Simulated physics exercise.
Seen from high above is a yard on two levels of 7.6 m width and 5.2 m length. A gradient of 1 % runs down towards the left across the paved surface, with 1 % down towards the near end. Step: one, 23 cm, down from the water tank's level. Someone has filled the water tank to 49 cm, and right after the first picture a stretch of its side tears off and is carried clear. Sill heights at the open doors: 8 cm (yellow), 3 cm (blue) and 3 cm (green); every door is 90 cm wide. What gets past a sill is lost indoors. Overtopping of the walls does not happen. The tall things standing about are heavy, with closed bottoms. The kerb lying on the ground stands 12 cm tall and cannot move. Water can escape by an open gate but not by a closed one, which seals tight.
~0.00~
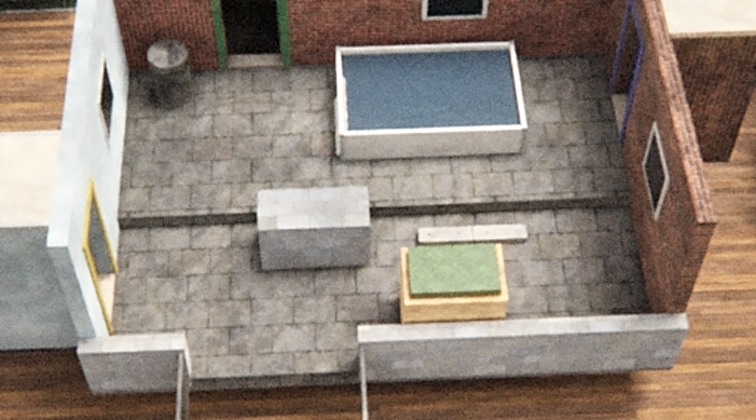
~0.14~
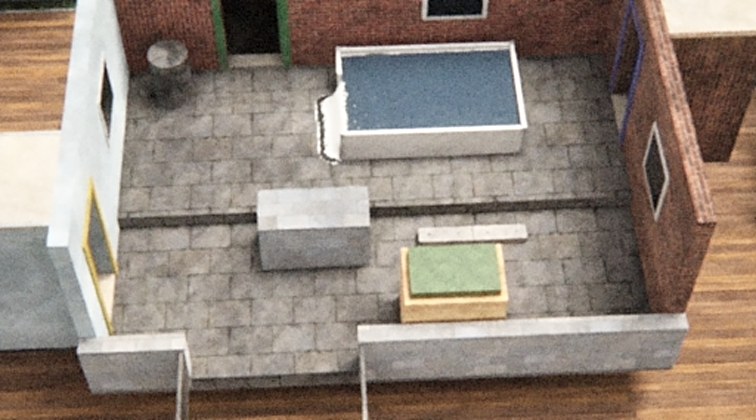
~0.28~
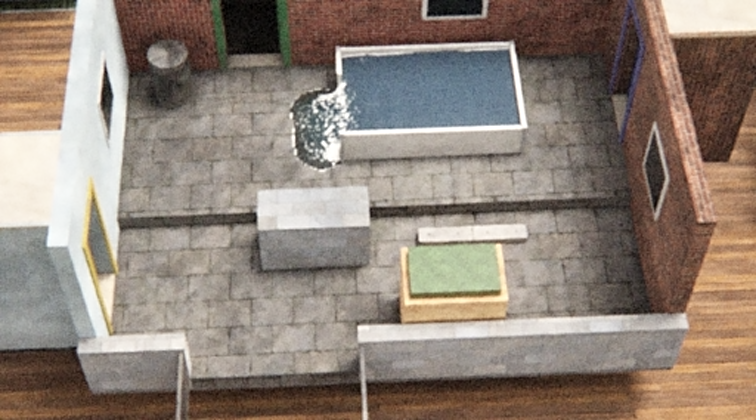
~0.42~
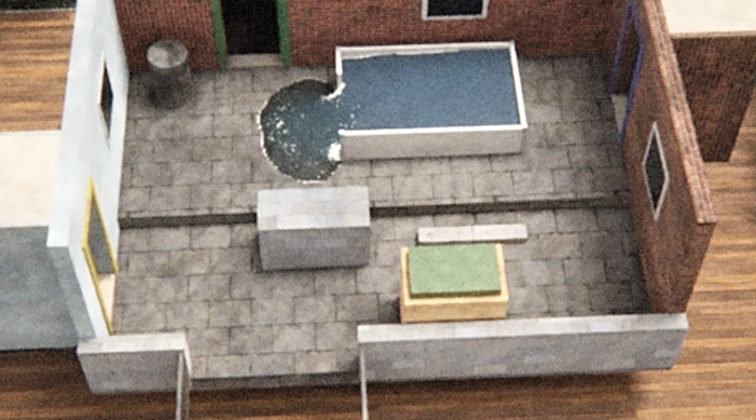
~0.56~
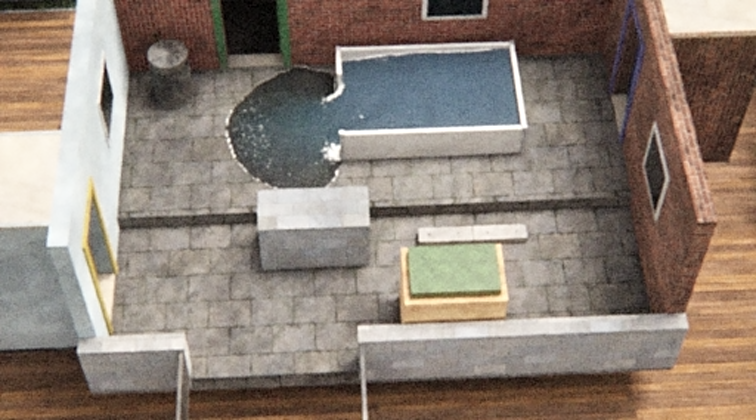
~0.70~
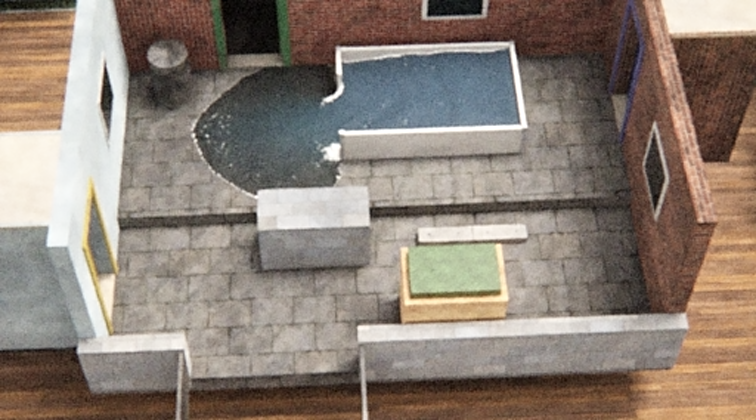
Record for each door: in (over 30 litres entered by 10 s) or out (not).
Log: Yellow door in, blue door out, green door in.
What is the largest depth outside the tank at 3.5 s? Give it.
Some 32 cm deep.
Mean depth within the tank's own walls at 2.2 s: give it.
Mean depth: Some 29 cm.
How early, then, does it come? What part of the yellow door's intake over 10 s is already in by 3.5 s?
About 10 per cent.
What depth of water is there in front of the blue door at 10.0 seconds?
Depth: Approx. 0.0 cm.
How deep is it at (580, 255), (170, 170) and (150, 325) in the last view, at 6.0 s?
About 0, 11 and 19 cm respectively.
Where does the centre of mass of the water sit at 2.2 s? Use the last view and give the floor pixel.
It lies at roughly (333, 128) in pixels.
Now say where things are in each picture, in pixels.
Still water, 49 cm deep, in the water tank at (429, 91), in the first picture.
Water pours out at (343, 119) and has run 0.7 m, to (327, 98); deepest outside 24 cm, 49 cm at the water tank's back, in the second picture.
Water pours out at (343, 121) and has run 0.9 m, to (300, 102); deepest outside 26 cm, 49 cm at the water tank's back, in the third picture.
Water pours out at (343, 121) and has run 1.3 m, to (265, 112); deepest outside 26 cm, 49 cm at the water tank's back, in the fourth picture.
The front is at (235, 117), 1.7 m from the gap at (343, 121); 2.7 m2 of floor is under water; 49 cm left at the back of the water tank, in the fifth picture.
Water pours out at (343, 121) and has run 2.2 m, to (199, 127); deepest outside 28 cm, 49 cm at the water tank's back, in the sixth picture.
After 1.4 s water covers 25 % of the floor and is deepest (30 cm) near (336, 142); yellow door not reached, blue door not reached, green door 5 cm at the sill, 0 L in.
After 2.2 s water covers 35 % of the floor and is deepest (26 cm) near (336, 133); yellow door 7 cm at the sill, 0 L in, blue door not reached, green door 4 cm at the sill, 3 L in.
After 3.5 s water covers 40 % of the floor and is deepest (32 cm) near (109, 366); yellow door 13 cm at the sill, 14 L in, blue door not reached, green door 7 cm at the sill, 13 L in.
After 6.0 s water covers 55 % of the floor and is deepest (23 cm) near (109, 355); yellow door 14 cm at the sill, 56 L in, blue door not reached, green door 6 cm at the sill, 42 L in.
After 10.0 s water covers 70 % of the floor and is deepest (16 cm) near (109, 366); yellow door 13 cm at the sill, 139 L in, blue door not reached, green door 3 cm at the sill, 52 L in.
